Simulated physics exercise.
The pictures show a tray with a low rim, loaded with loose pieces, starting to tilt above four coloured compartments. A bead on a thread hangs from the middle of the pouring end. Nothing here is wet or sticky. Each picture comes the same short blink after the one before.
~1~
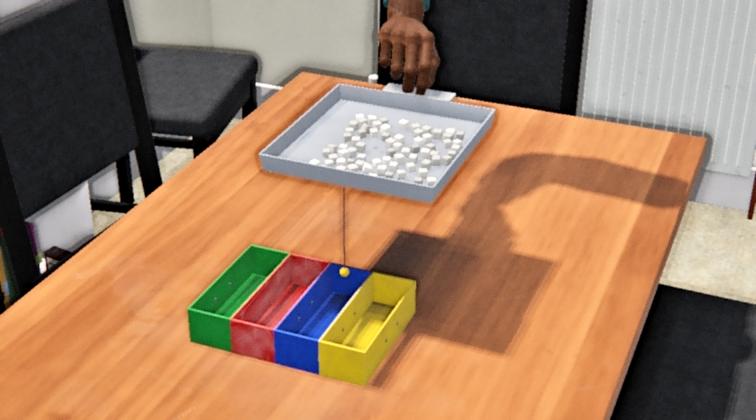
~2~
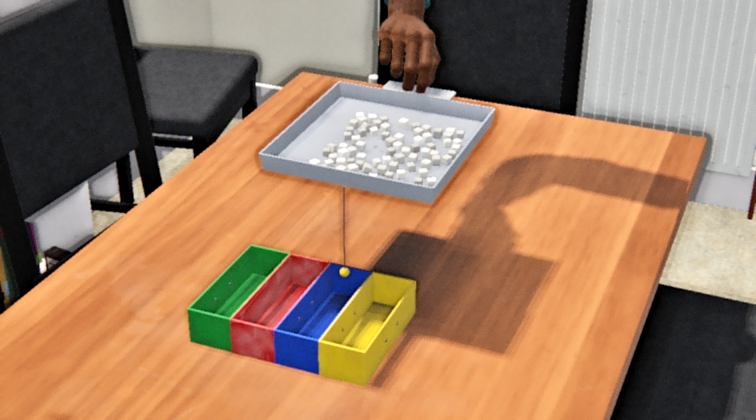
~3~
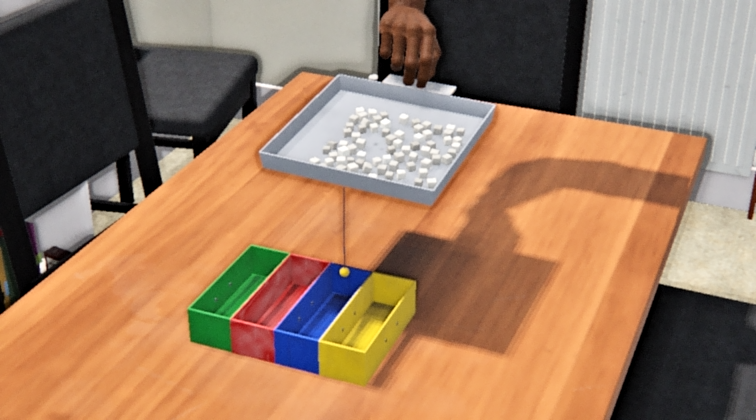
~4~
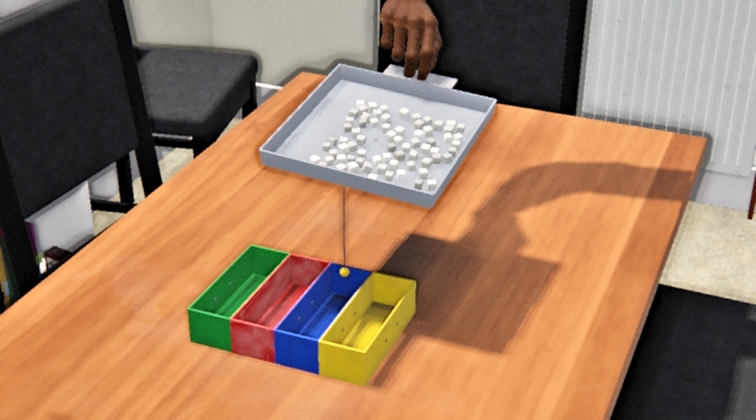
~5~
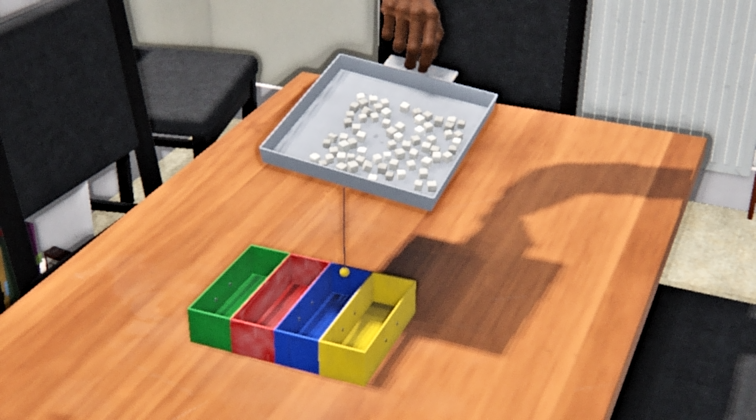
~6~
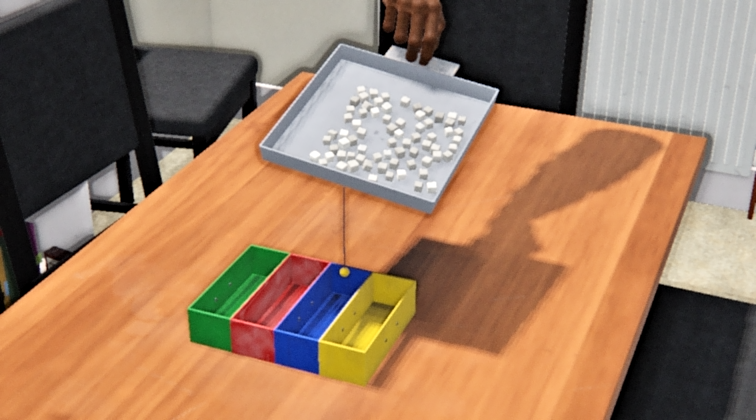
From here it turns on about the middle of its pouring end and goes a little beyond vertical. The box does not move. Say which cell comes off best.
Most goes to the yellow cell.
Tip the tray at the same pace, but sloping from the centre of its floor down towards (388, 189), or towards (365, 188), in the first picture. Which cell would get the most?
The first try: Yellow. The second: The yellow one.
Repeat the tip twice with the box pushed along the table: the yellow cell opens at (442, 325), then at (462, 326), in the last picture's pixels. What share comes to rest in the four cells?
First some 90, then 100 per cent.
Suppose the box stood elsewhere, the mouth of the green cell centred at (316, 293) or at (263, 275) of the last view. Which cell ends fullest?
First the blue one, then the yellow cell.
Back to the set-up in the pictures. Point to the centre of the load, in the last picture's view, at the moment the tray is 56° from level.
Close to (409, 176).
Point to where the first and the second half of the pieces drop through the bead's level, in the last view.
The first part at (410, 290); the rest at (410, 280).
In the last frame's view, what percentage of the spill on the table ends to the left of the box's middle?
Close to 0 per cent.
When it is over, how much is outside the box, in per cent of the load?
Near 60 %.
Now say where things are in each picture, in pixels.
In the first picture, corners of the pouring end (263, 153) and (432, 186), level; middle of the load (391, 153), sugar cubes; bead on its thread (345, 272); green cell (210, 327); red cell (253, 338); blue cell (297, 349); yellow cell (342, 360).
In the second picture, corners of the pouring end (263, 153) and (432, 186), level; middle of the load (391, 152).
In the third picture, corners of the pouring end (263, 151) and (432, 189), tipped barely, lowest at the right corner; middle of the load (391, 151).
In the fourth picture, corners of the pouring end (263, 149) and (432, 192), tipped a little, lowest at the right corner; middle of the load (391, 148).
In the fifth picture, corners of the pouring end (263, 147) and (432, 196), tipped a little, lowest at the right corner; middle of the load (392, 146).
In the sixth picture, corners of the pouring end (263, 145) and (432, 199), tipped a little, lowest at the right corner; middle of the load (392, 143); green cell (210, 327); red cell (253, 338); blue cell (297, 349); yellow cell (342, 360).
Just after the last frame, tray tipped steeply; every one on the tray.
A moment on, tray tipped right over; almost all on the tray; about a tenth falling or outside the box.
Further on, tray tipped past a quarter turn; roughly a third in the yellow cell; roughly two thirds falling or outside the box.
When it is over, tray tipped past a quarter turn; roughly a third in the yellow cell; not one in the blue cell; not one in the red cell; not one in the green cell; roughly two thirds outside the box.
